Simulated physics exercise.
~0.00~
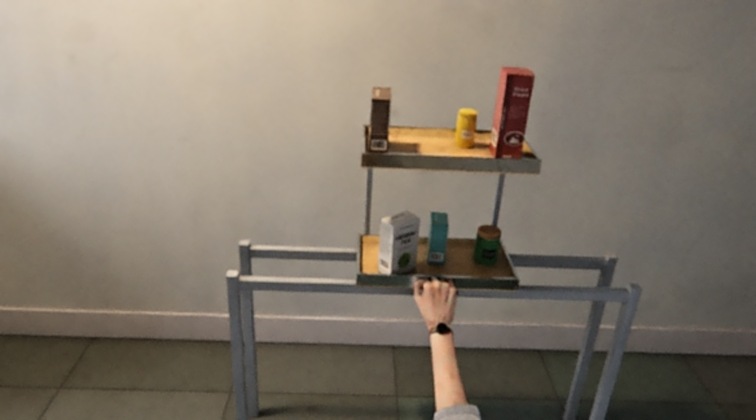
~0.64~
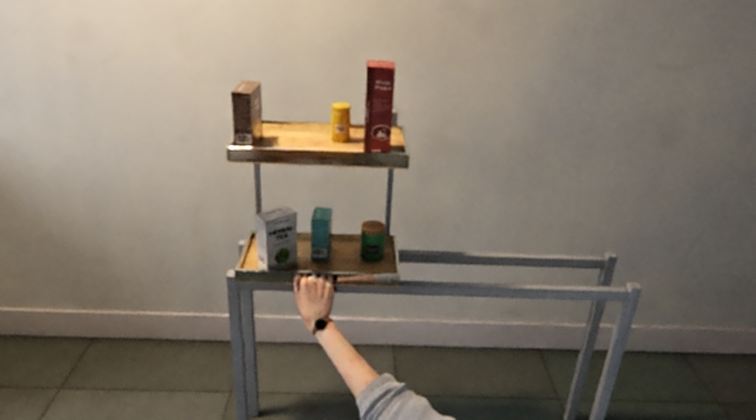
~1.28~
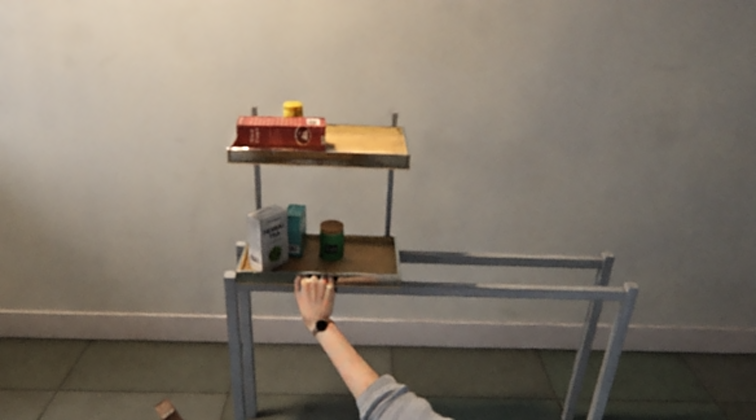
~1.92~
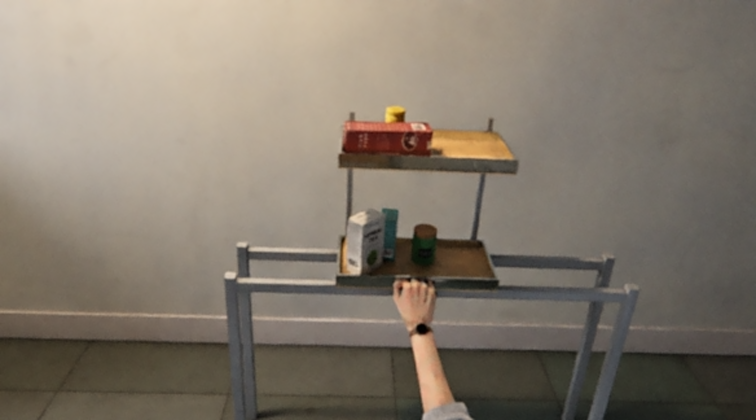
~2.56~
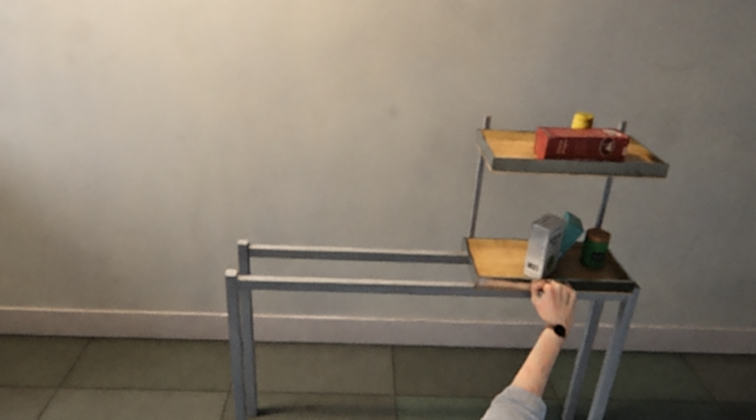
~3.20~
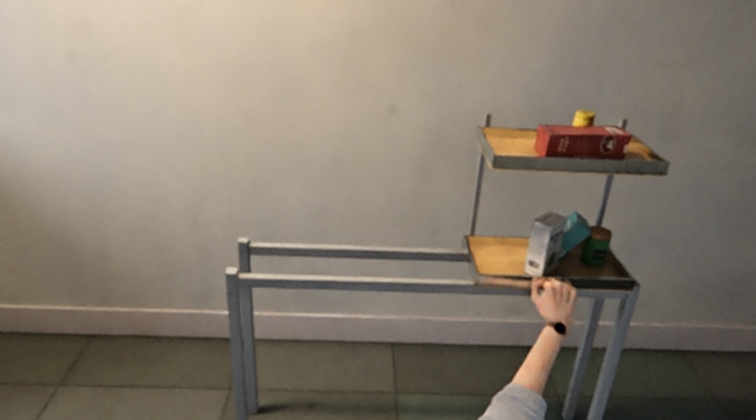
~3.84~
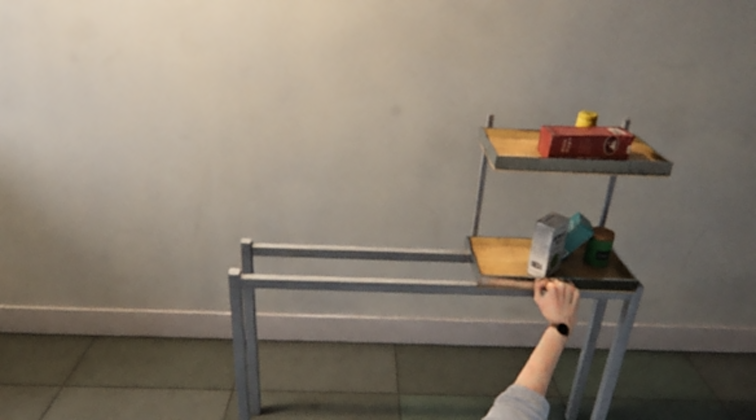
At first, a hand grips the front of a two-level tray on metal rails, with a brown packet, yellow shaker and red carton above and a white packet, turquoise packet and green jar below. The hand moves the tray left to the end of the rails, everything still upright. There the red carton topples onto its side, the brown packet lands on the floor, and the lower items shift left. The hand then carries the tray back right to the far end. It rests there, the carton lying flat, the turquoise packet leaning between the white packet and jar.
